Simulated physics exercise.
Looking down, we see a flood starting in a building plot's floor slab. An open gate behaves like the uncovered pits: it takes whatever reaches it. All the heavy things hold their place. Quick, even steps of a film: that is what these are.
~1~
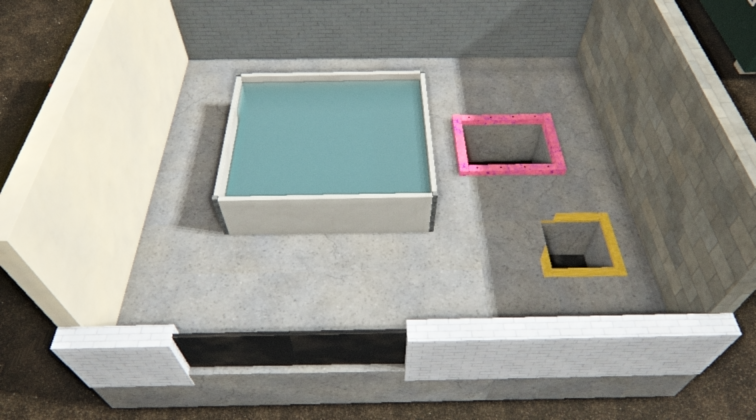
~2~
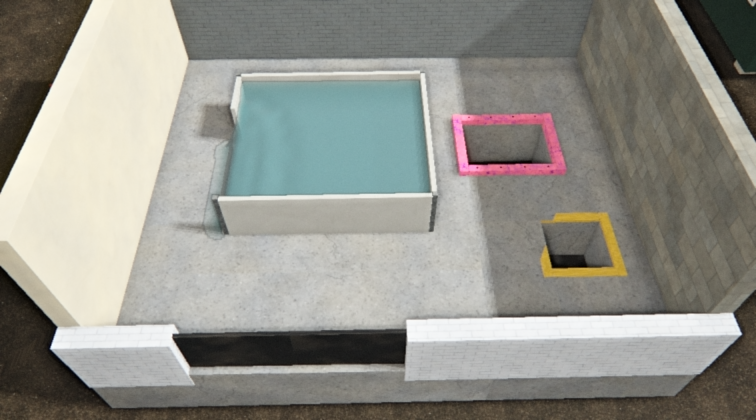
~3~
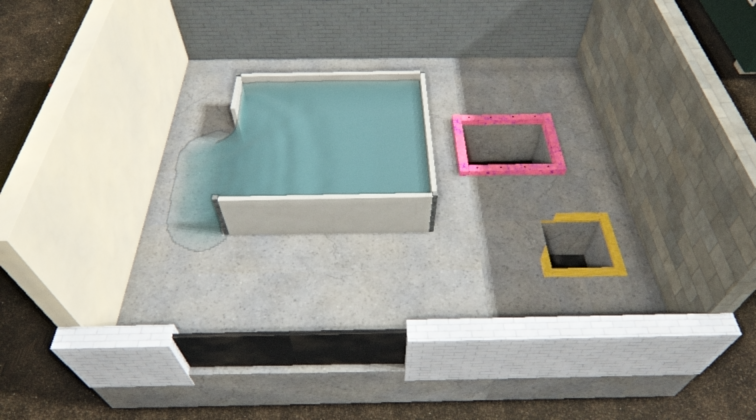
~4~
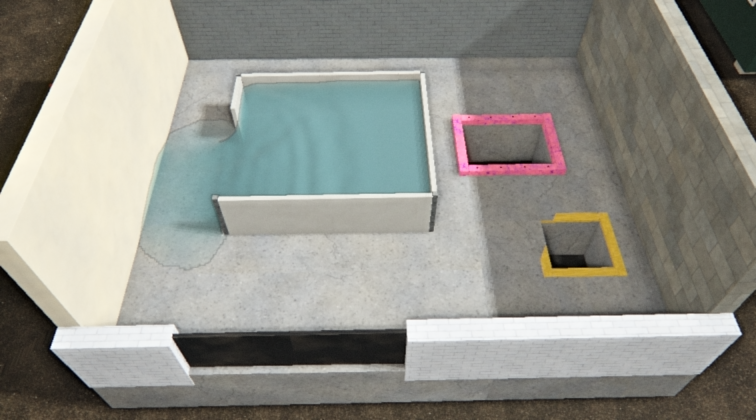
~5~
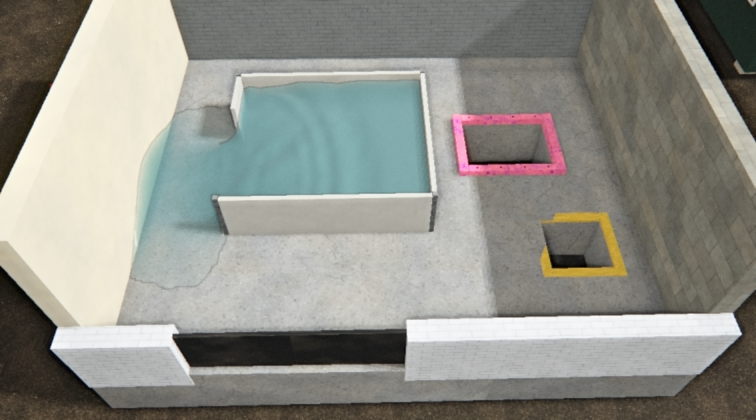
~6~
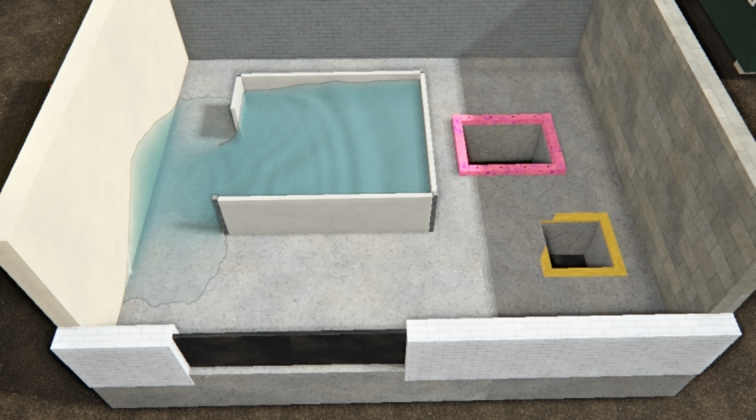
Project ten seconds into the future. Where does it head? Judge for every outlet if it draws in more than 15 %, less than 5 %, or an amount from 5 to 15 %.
The gate is likely to claim a small share beneath five per cent; the pink pit is likely to claim a small share beneath five per cent; the yellow pit is likely to claim a large share past fifteen per cent.
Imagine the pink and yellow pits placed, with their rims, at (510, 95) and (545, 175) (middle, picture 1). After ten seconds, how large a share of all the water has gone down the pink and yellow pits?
Breakdown: Pink 8%, yellow 12%.
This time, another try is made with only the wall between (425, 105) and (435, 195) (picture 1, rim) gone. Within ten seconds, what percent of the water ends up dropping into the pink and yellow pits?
For pink it's about 15 per cent, and for yellow about 40 per cent.
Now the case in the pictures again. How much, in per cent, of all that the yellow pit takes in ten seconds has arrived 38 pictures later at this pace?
Near 30 per cent, give or take.
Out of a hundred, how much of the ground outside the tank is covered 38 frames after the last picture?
That comes to about 95 per cent.
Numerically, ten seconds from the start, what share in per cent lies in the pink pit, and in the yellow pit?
About 2 percent for the first and about 24 percent for the second.
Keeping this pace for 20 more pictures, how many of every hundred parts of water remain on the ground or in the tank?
Estimate: 100 per cent.
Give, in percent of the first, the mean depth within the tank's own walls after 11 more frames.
My figure is about 56 in a hundred.
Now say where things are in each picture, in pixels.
In the first frame, still water in the open tank at (329, 134).
In the second frame, water pours out at (234, 173) and has run to a hidden place.
In the third frame, water pours out at (235, 176) and has run to (200, 140).
In the fourth frame, water pours out at (235, 177) and has run to (141, 238).
In the fifth frame, water pours out at (235, 177) and has run to (132, 269).
In the sixth frame, water pours out at (235, 177) and has run to (126, 295).
A moment on, water covers 20 % of the floor; the gate 0 %, the pink pit 0 %, the yellow pit 0 %.
Next, water covers 30 % of the floor; the gate 0 %, the pink pit 0 %, the yellow pit 0 %.
Then, water covers 75 % of the floor; the gate 0 %, the pink pit 0 %, the yellow pit 0 %.
Later, water covers 95 % of the floor; the gate 0 %, the pink pit 0 %, the yellow pit 7 %.
In the end, water covers 100 % of the floor; the gate 0 %, the pink pit 2 %, the yellow pit 24 %.
